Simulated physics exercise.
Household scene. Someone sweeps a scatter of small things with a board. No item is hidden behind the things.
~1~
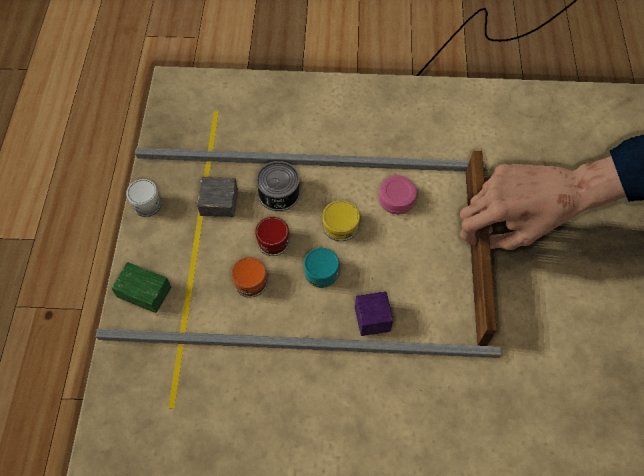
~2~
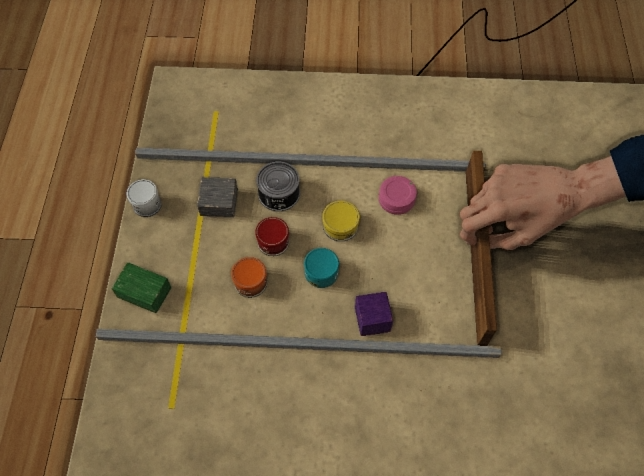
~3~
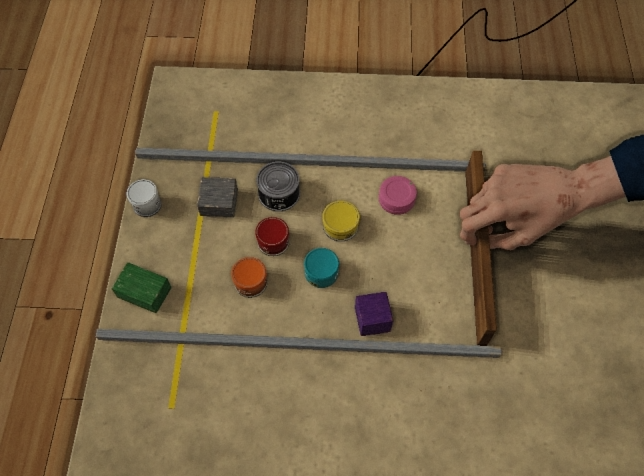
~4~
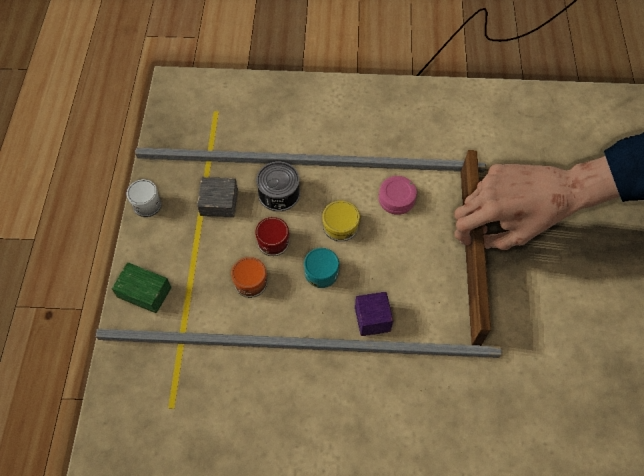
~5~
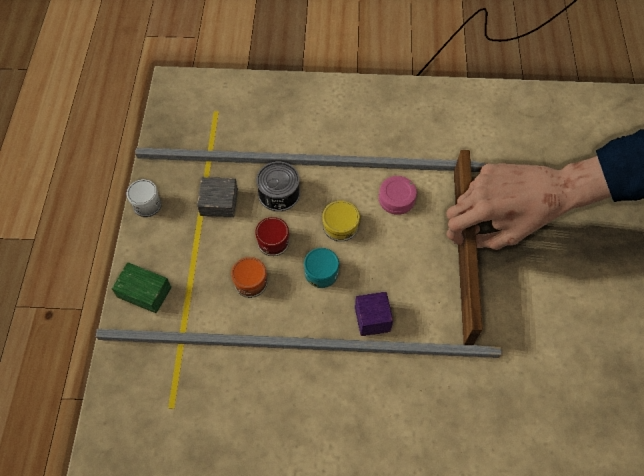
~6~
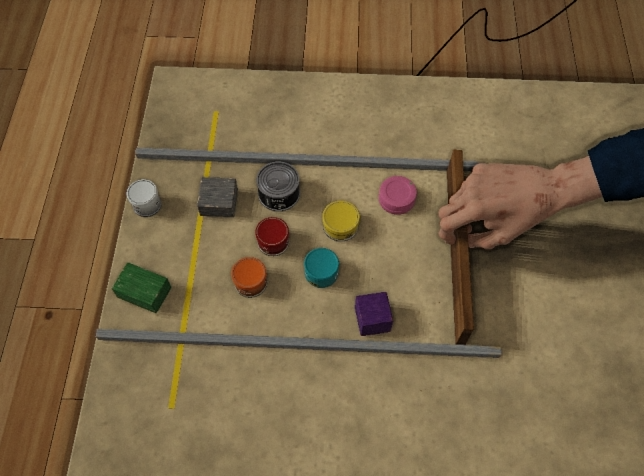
At first, a hand holds a wooden board still at the right end of two grey rails, with small colourful tubs, tins and blocks scattered between them and across a yellow line. Then the hand slides the board slightly left, without touching any of the items, which all stay in place.
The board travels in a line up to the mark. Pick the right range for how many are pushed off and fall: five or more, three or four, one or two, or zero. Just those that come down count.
The right range is one or two.
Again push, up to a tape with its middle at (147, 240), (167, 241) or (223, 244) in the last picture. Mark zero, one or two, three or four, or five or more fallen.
Five or more; three to four; not one.
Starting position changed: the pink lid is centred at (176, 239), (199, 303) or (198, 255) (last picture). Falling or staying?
Taking the three spots in turn, the pink lid holds its place, then holds its place, then holds its place.
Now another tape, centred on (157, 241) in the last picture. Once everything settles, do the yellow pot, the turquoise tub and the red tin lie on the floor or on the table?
The yellow pot? It is safe. The turquoise tub? It is safe. The red tin? It is safe.
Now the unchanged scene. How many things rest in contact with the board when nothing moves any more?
The figure is 5.
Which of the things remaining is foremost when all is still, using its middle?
It would be the green block.
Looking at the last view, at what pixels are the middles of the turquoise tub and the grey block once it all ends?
The turquoise tub at (174, 266), the grey block at (146, 209).
Soon after, none off yet; white tin at rest near (145, 198); green block at rest near (142, 288); grey block at rest near (218, 197).
By the end, the number that fall off is one or two; fallen, white tin.
